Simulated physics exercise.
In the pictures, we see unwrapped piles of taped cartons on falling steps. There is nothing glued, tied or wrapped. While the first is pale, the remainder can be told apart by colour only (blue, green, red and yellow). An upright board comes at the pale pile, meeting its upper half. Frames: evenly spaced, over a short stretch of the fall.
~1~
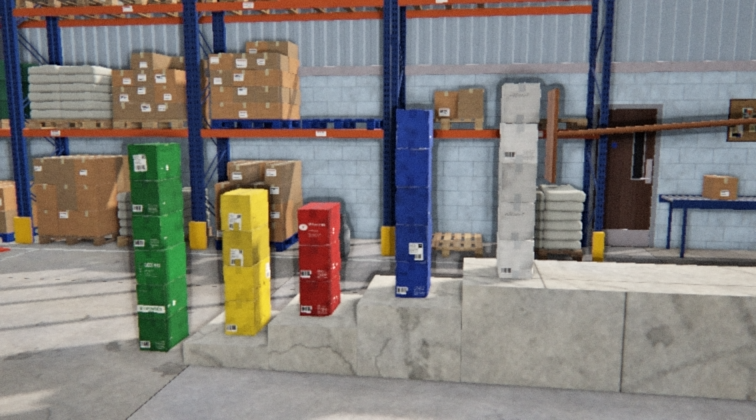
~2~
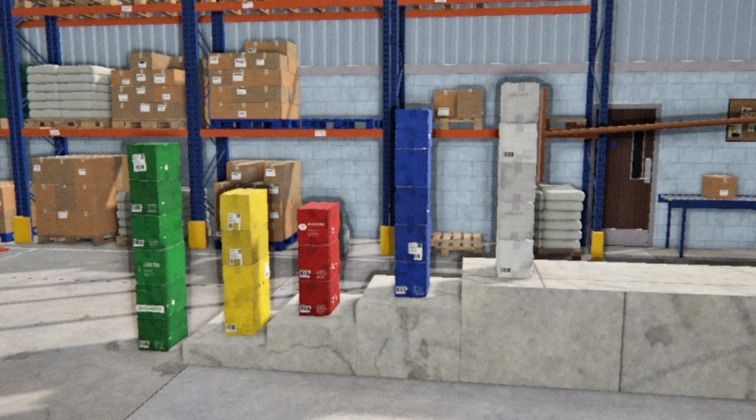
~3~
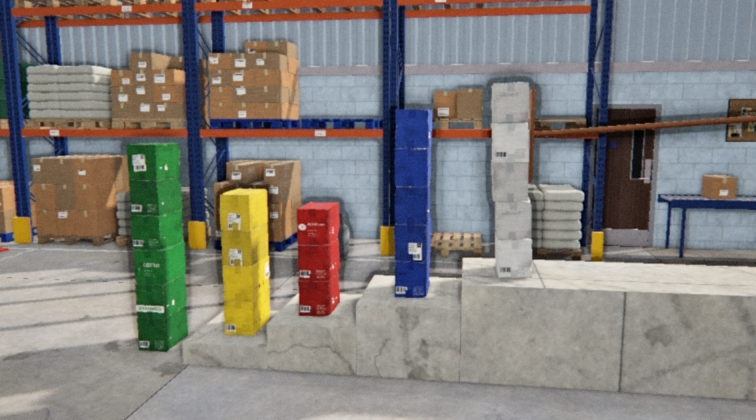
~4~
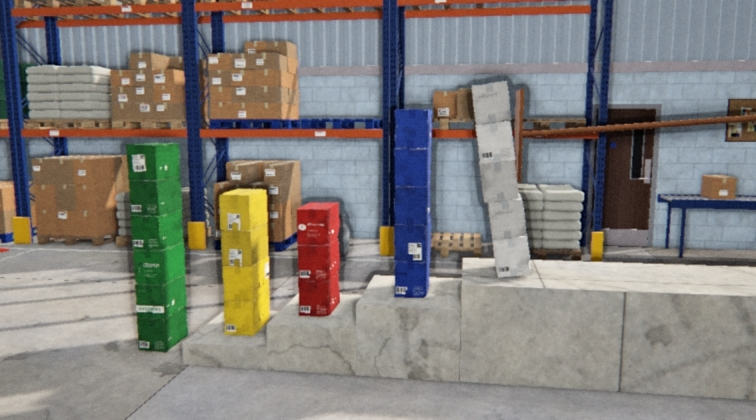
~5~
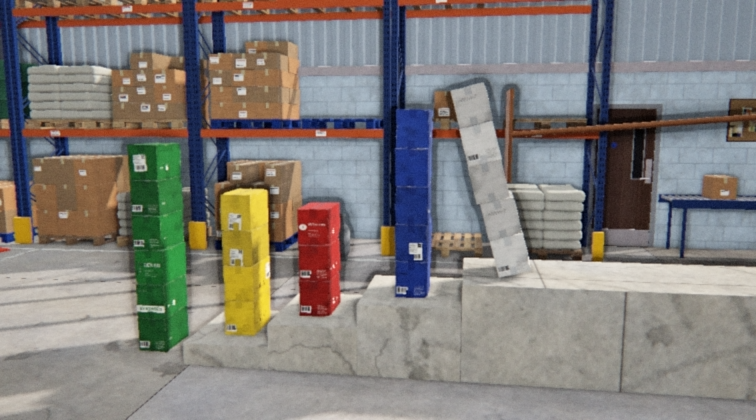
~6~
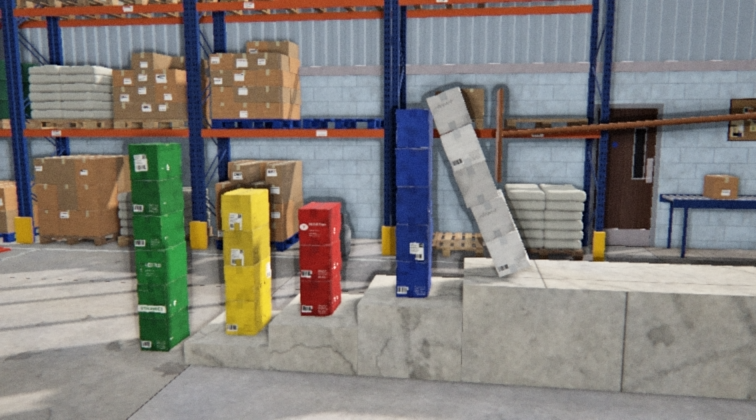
A tall pale stack of boxes on the highest step was pushed by a board from the right and leaned left toward the blue stack, while the blue, red, yellow and green stacks stayed still.
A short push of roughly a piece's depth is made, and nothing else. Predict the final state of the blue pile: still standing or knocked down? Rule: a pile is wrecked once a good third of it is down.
Knocked down.
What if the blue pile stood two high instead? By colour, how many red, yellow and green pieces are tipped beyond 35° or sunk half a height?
Going pile by pile: Red 2, yellow 4, green 6.
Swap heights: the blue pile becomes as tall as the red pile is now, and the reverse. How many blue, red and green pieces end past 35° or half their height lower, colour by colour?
The tally reads blue 3, then red 5, then green 5.
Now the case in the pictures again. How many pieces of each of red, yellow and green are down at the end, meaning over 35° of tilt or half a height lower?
By colour: Red 3, yellow 4, green 6.
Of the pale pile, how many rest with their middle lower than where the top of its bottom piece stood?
Pale pieces: 4.
Just after the last frame, 5 of the pale pile down; 3 of the 5 blue cartons down (3 of 18 in all colours); top blue carton tilted well over, about its own height lower.
A moment on, 5 of the pale pile down; 3 of the 5 blue cartons down (4 of 18 in all colours); top blue carton on its side; top yellow carton tilted clearly, some three heights lower.
Further on, 5 of the pale pile down; 3 of the 5 blue cartons down (16 of 18 in all colours); top blue carton upside down; top green carton tilted steeply, some two heights lower.
When it is over, 5 of the pale pile down; 3 of the 5 blue cartons down (16 of 18 in all colours); top blue carton upside down; top green carton on its side. In pixels of the last frame, middles, top blue carton near (87, 294).
